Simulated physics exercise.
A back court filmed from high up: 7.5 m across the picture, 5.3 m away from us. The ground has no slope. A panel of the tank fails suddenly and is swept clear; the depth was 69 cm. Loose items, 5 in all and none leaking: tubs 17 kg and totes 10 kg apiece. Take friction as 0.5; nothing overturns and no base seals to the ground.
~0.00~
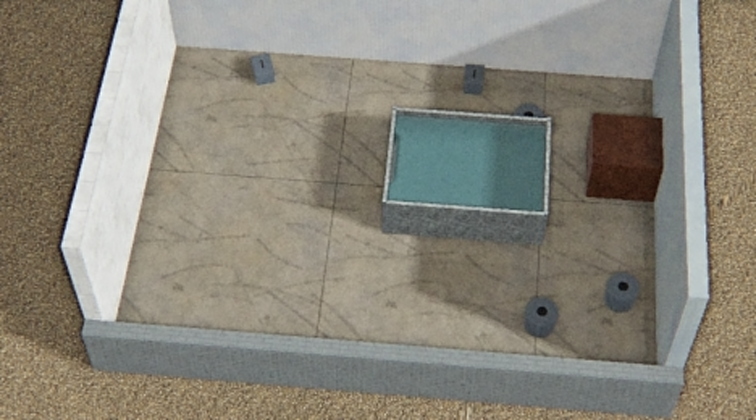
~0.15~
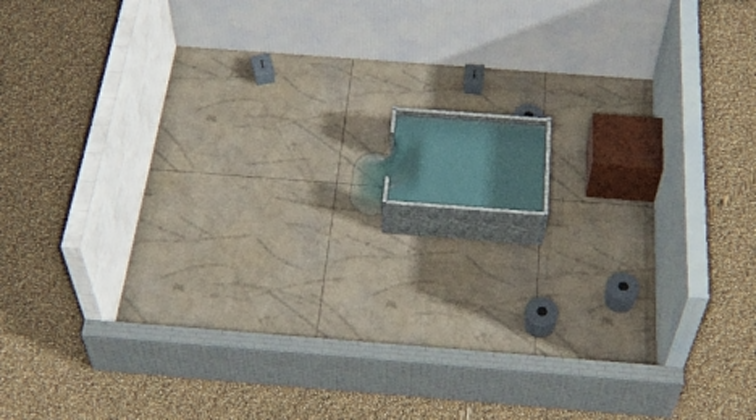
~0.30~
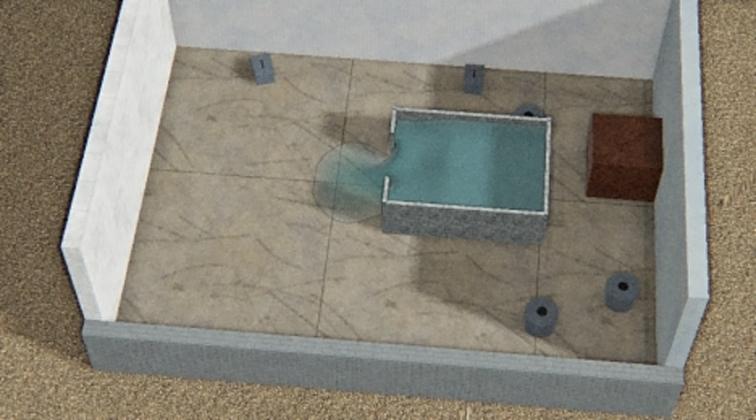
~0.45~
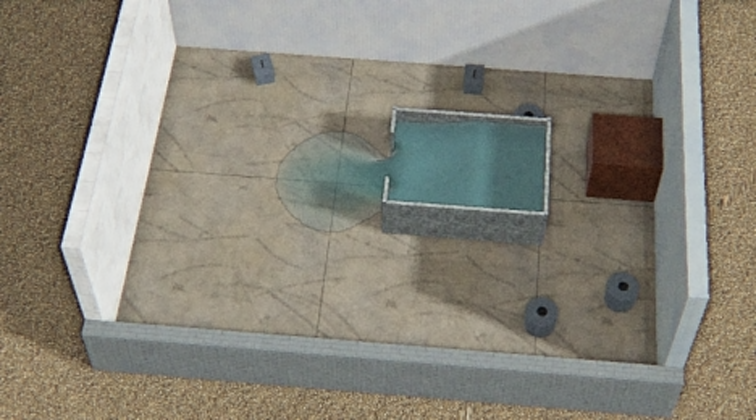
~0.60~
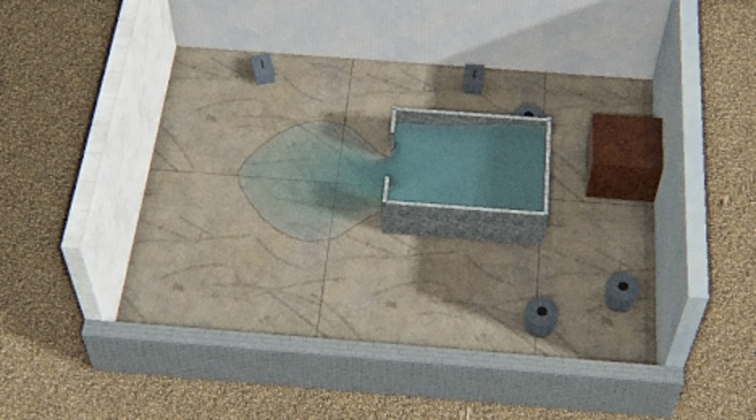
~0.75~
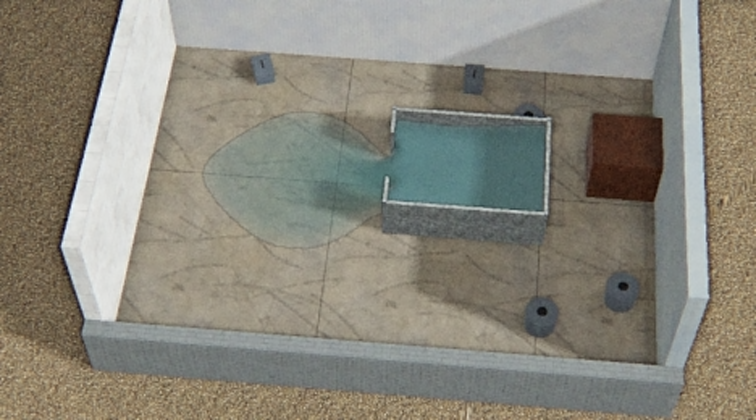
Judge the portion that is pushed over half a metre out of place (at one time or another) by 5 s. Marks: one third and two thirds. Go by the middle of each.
Share: Less than a third.
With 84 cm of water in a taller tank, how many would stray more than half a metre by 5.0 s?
Then 1.
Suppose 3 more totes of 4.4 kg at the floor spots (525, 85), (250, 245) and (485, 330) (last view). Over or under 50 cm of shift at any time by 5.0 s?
In that order: Under, past it, short of it.
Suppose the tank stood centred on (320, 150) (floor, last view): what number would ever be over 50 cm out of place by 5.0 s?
In that case 2 of them.
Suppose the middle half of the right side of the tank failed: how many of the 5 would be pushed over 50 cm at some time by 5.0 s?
Then 3.
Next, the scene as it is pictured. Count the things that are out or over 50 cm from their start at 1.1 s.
I count 0.
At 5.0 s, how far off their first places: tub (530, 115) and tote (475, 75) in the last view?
In that order: 0 cm, 0 cm.
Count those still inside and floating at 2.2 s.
0 of them.
After 1.1 s 0 of 5 are over 50 cm from their spots; 0 afloat.
After 2.2 s 0 of 5 are over 50 cm from their spots; 0 afloat.
After 3.5 s 0 of 5 are over 50 cm from their spots; 1 afloat.
After 5.0 s 0 of 5 are over 50 cm from their spots, and 0 have been at some point; 1 afloat.
